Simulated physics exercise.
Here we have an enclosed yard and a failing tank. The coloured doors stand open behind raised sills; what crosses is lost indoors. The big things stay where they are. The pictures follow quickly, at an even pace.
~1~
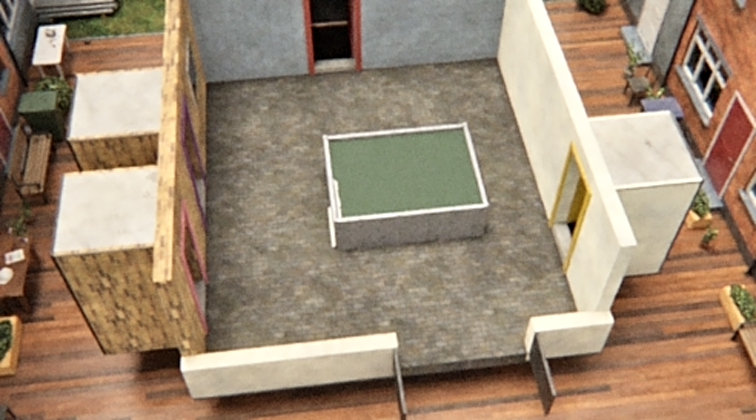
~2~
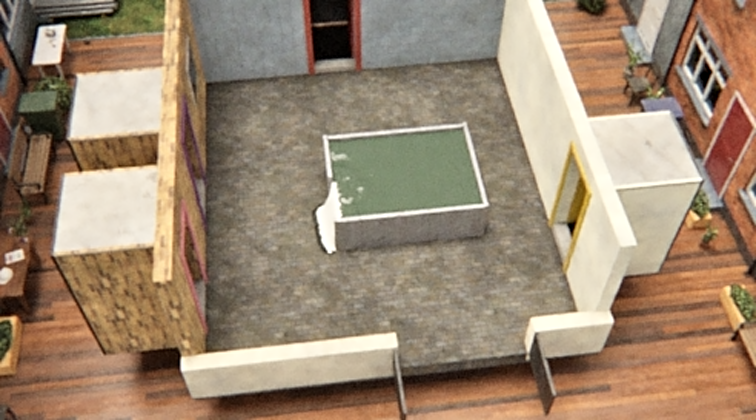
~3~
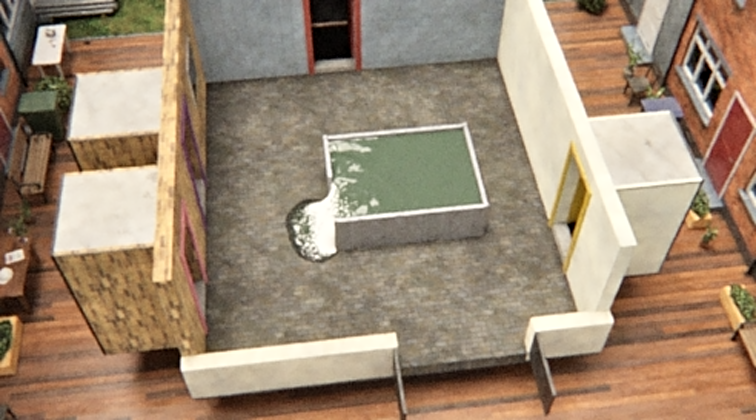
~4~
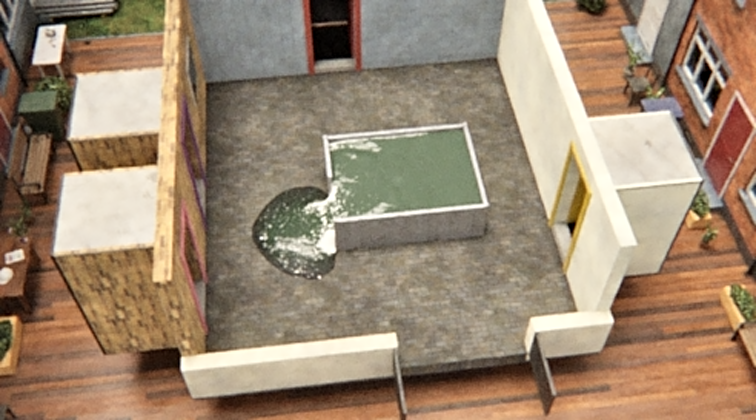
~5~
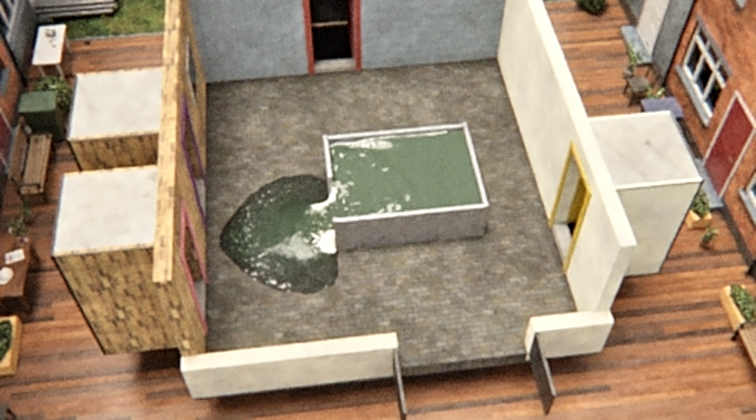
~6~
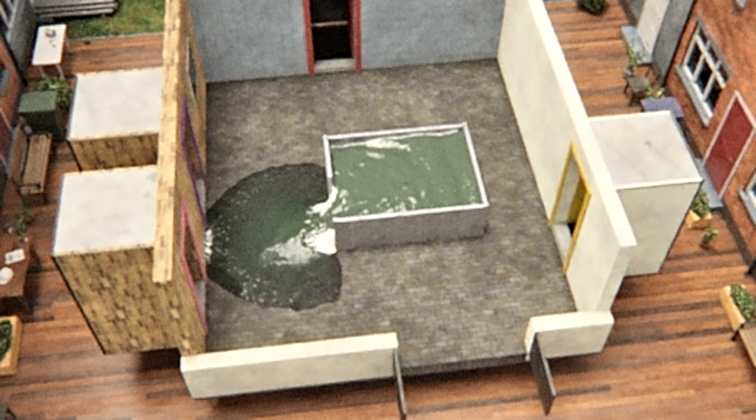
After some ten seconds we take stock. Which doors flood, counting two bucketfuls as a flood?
In the end: The pink door lets in a lot; the red door admits no more than that; the purple door admits no more than that; the yellow door admits no more than that.
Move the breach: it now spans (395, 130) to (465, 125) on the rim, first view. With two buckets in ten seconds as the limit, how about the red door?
In short: The red door floods.
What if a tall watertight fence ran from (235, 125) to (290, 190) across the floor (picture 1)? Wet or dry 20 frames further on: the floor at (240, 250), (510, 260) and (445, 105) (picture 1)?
As listed: Covered, dry, free of water.
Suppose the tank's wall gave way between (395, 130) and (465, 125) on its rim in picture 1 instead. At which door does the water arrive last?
I say the pink one.
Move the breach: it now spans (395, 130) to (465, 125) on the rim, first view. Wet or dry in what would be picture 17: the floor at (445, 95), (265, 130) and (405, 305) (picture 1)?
In that order: Flooded, not flooded, not flooded.
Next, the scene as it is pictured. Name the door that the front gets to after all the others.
The yellow-painted one.
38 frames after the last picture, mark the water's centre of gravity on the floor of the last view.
I would point to (355, 210).
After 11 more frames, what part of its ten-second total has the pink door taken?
About 35 per cent.
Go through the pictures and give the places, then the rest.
In the first frame, the tank at (403, 173) is whole and still.
In the second frame, water pours out at (336, 216) and has run to (333, 251).
In the third frame, water pours out at (336, 218) and has run to (291, 218).
In the fourth frame, the front is at (259, 224), out from the gap at (336, 219).
In the fifth frame, water pours out at (336, 219) and has run to (226, 246).
In the sixth frame, water pours out at (336, 219) and has run to (206, 270).
A moment on, water covers 20 % of the floor; the pink door under two buckets in, the red door not reached, the purple door wet at the sill, nothing in, the yellow door not reached.
Next, water covers 25 % of the floor; the pink door over two buckets in, the red door not reached, the purple door under two buckets in, the yellow door not reached.
Then, water covers 50 % of the floor; the pink door far over two buckets in, the red door wet at the sill, nothing in, the purple door under two buckets in, the yellow door not reached.
Later, water covers 90 % of the floor; the pink door far over two buckets in, the red door wet at the sill, nothing in, the purple door under two buckets in, the yellow door wet at the sill, nothing in.
In the end, water covers 95 % of the floor; the pink door far over two buckets in, the red door wet at the sill, nothing in, the purple door under two buckets in, the yellow door wet at the sill, nothing in.
